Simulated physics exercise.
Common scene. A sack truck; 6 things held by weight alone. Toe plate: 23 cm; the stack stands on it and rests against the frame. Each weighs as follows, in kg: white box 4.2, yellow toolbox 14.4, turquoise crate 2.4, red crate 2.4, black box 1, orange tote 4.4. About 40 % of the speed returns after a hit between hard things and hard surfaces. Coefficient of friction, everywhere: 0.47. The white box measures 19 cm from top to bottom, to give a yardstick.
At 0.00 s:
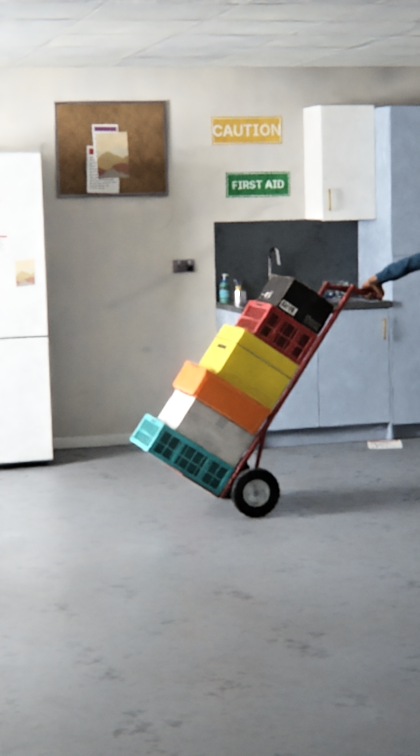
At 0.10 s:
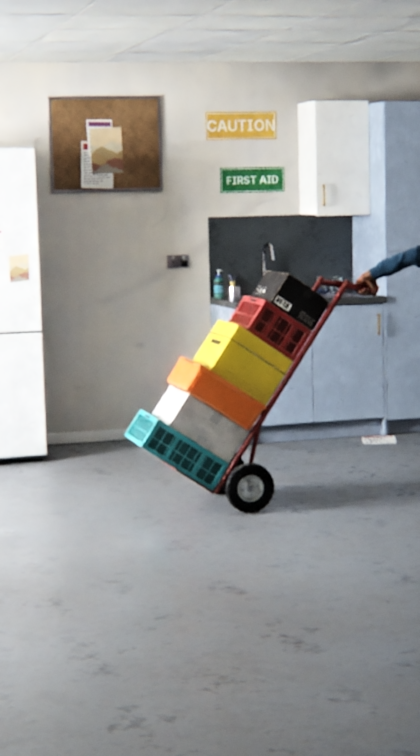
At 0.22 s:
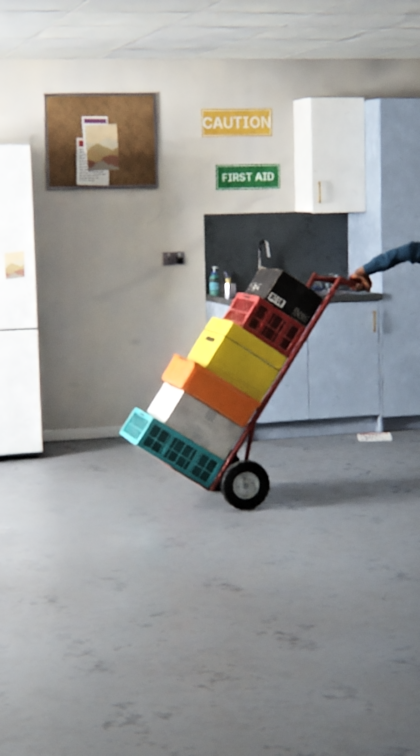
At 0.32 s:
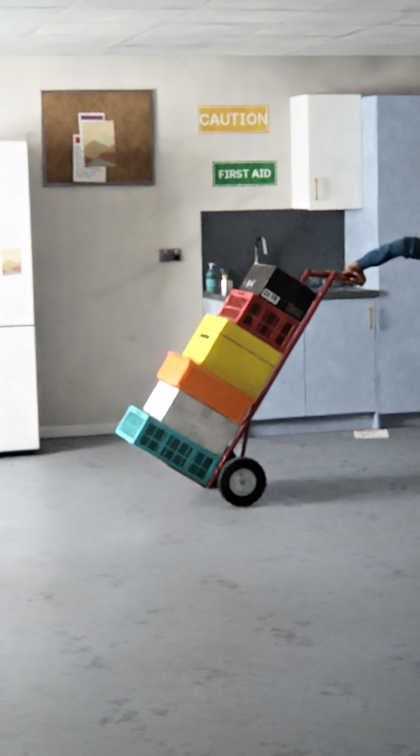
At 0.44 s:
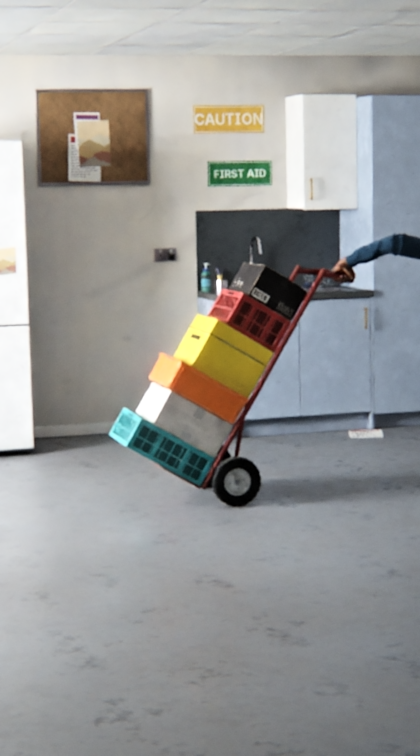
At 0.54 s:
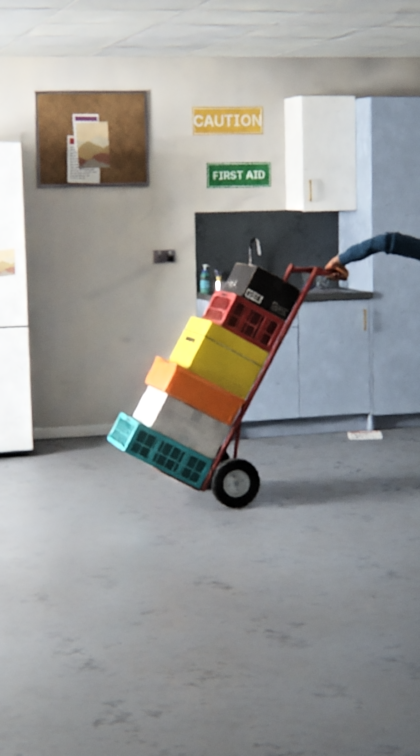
A red sack truck stacked with six colourful boxes and crates, turquoise at the bottom and black on top, slowly tilted slightly more upright as a blue-sleeved arm held its handle in a kitchen.
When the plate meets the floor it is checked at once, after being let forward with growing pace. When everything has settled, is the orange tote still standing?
Yes.
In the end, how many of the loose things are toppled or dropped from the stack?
That makes 0.
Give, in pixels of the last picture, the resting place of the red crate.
It finishes around (147, 333).
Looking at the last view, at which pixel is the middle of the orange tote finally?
It settles at around (149, 419).
Around 1.04 s, truck 15° back.
Around 1.44 s, truck upright; orange tote tipped 3° against what carries it near (152, 418); black box tipped 3° against what carries it; red crate tipped 3° against what carries it.
Around 1.54 s, as before.
Finally (2.0 s), not toppled but over 10 cm from the start, black box; the other 5 still in place (within 10 cm). Final places as that camera would see them, orange tote near (149, 419).
